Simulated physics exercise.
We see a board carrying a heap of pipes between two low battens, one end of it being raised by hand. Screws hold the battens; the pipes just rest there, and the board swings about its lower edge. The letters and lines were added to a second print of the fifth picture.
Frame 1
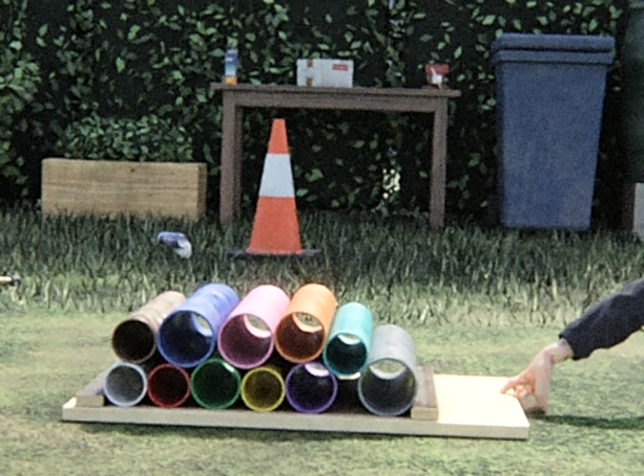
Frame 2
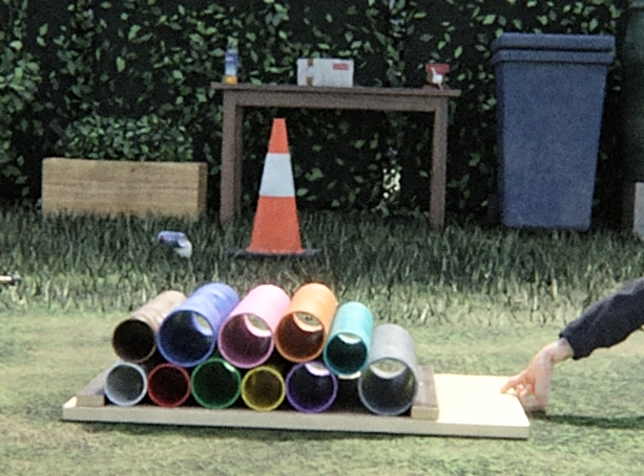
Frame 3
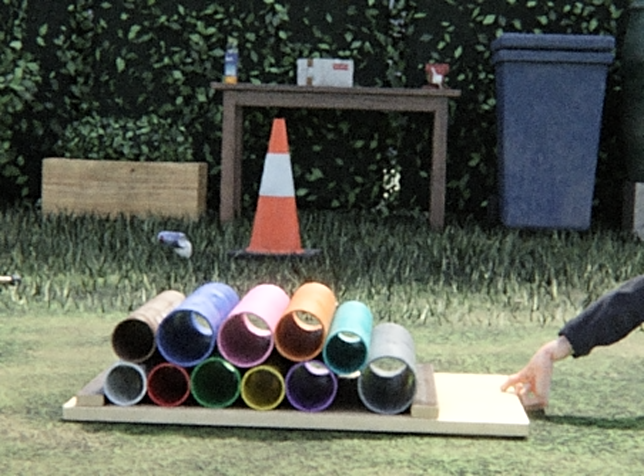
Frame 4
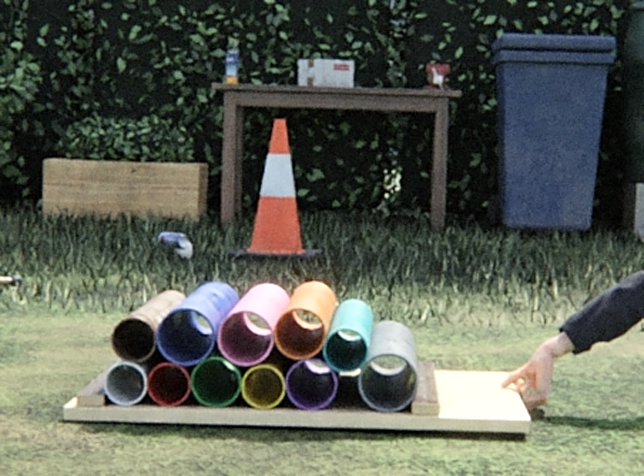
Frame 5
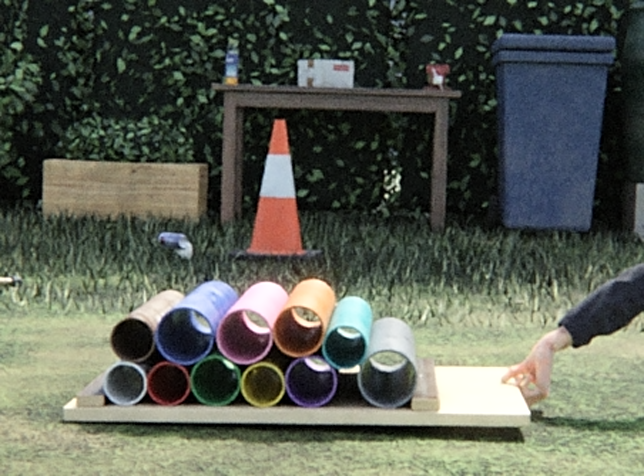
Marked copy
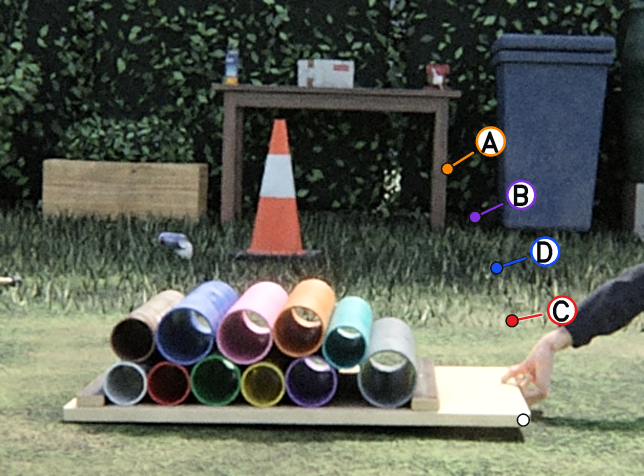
On a garden lawn, a hand at the right slightly raising one end of a board stacked with colourful pipes, which barely move.
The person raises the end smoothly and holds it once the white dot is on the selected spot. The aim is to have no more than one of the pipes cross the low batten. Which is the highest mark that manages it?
Up to C.
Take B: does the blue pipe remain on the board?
No.
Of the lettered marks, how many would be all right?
The number is one.
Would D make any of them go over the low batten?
Yes, at D.
On the marked copy, A at (448, 169); B at (475, 217); C at (512, 321); D at (497, 268); the white dot at (523, 420).
Following C. Soon after the start, board at 12°.
Later, board at 14°.
In the end, board at 14°, one over the low batten (brown).
As for the rest, A eleven over the low batten; B eleven over the low batten; D two over the low batten (blue, brown).
